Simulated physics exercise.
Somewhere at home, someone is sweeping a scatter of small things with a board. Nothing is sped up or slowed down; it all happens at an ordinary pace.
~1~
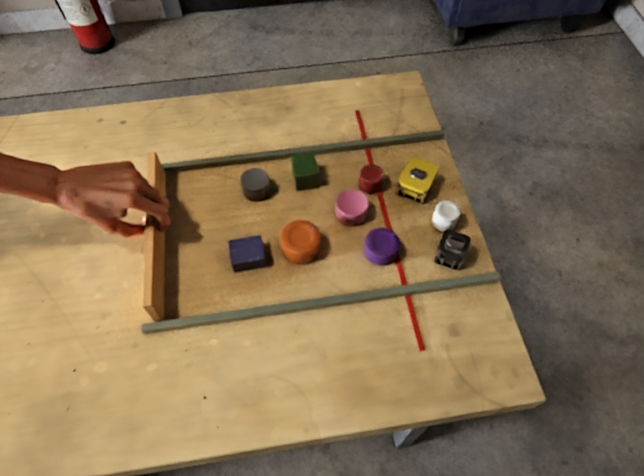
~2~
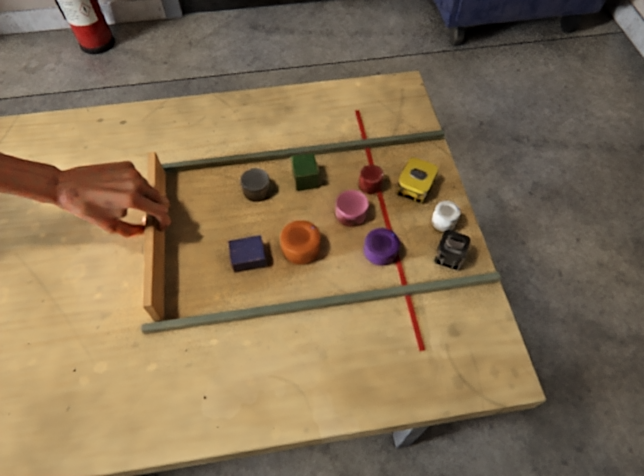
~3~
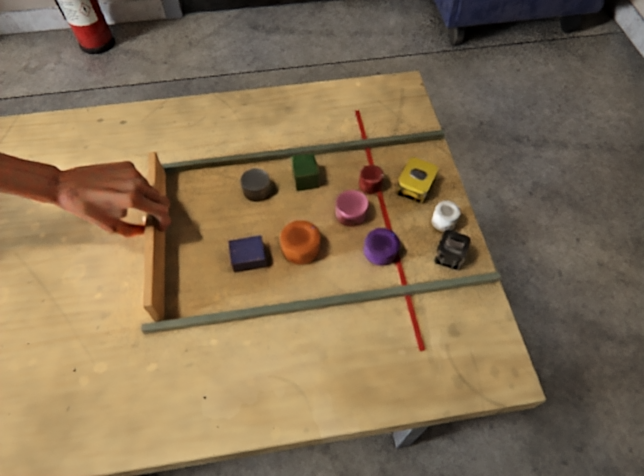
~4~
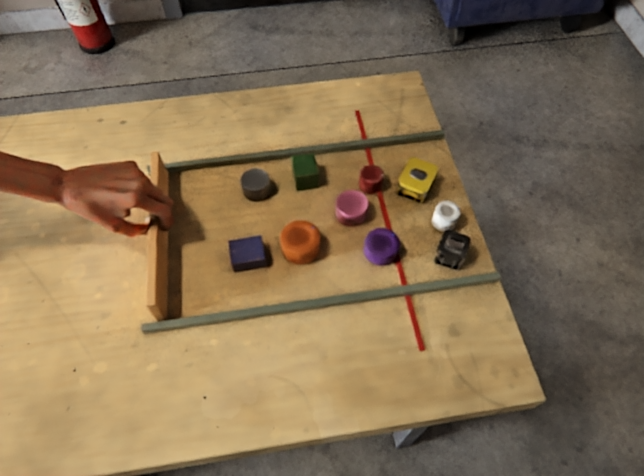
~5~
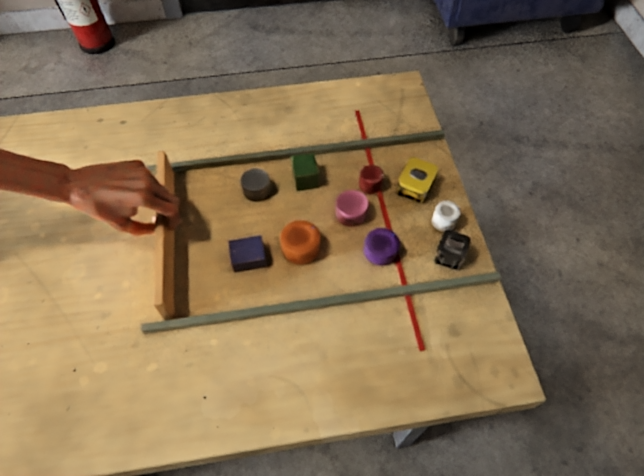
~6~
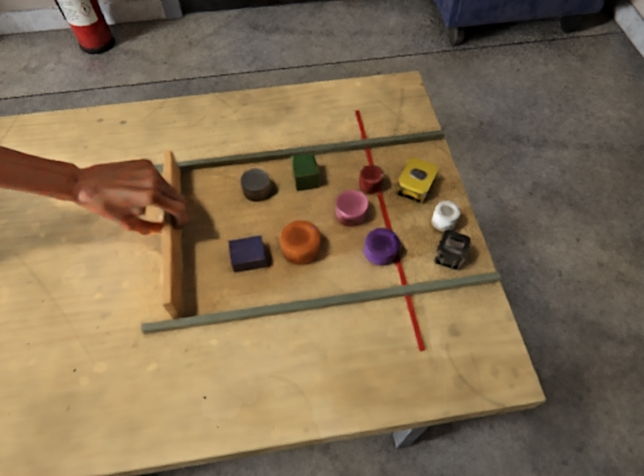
A hand held a wooden board still at the left of a tabletop scattered with small colorful lids, blocks and cases, then slid it slightly to the right, without touching any of them.
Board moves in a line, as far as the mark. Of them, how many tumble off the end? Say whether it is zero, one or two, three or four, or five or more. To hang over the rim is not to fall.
I expect that zero fall off.
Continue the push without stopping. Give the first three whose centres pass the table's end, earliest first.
The white lid goes first, followed by the yellow case and then the orange lid.
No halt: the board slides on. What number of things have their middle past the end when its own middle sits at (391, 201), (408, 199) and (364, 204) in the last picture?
Counts: 0, 1, 0.
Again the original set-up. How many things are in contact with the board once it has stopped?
At rest, 4 are in contact.
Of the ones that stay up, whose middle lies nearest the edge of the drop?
That's the white lid.
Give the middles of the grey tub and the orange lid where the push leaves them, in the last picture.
For the grey tub it's (389, 170), and for the orange lid it's (442, 222).
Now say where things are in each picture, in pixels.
White lid (446, 216); black case (452, 250); yellow case (417, 180); board (155, 232); tape (385, 212), in the first picture.
Black case (452, 250); pink tub (352, 209), in the second picture.
Yellow case (417, 180); green block (305, 172), in the third picture.
White lid (446, 217); blue block (247, 254), in the fourth picture.
Black case (452, 250); purple lid (382, 247), in the fifth picture.
White lid (446, 217); black case (452, 250); yellow case (417, 180); board (172, 230); tape (385, 212), in the sixth picture.
Early on, none off yet; white lid at rest near (446, 217); black case at rest near (452, 250); yellow case at rest near (417, 180).
Finally, the number that fall off is zero.
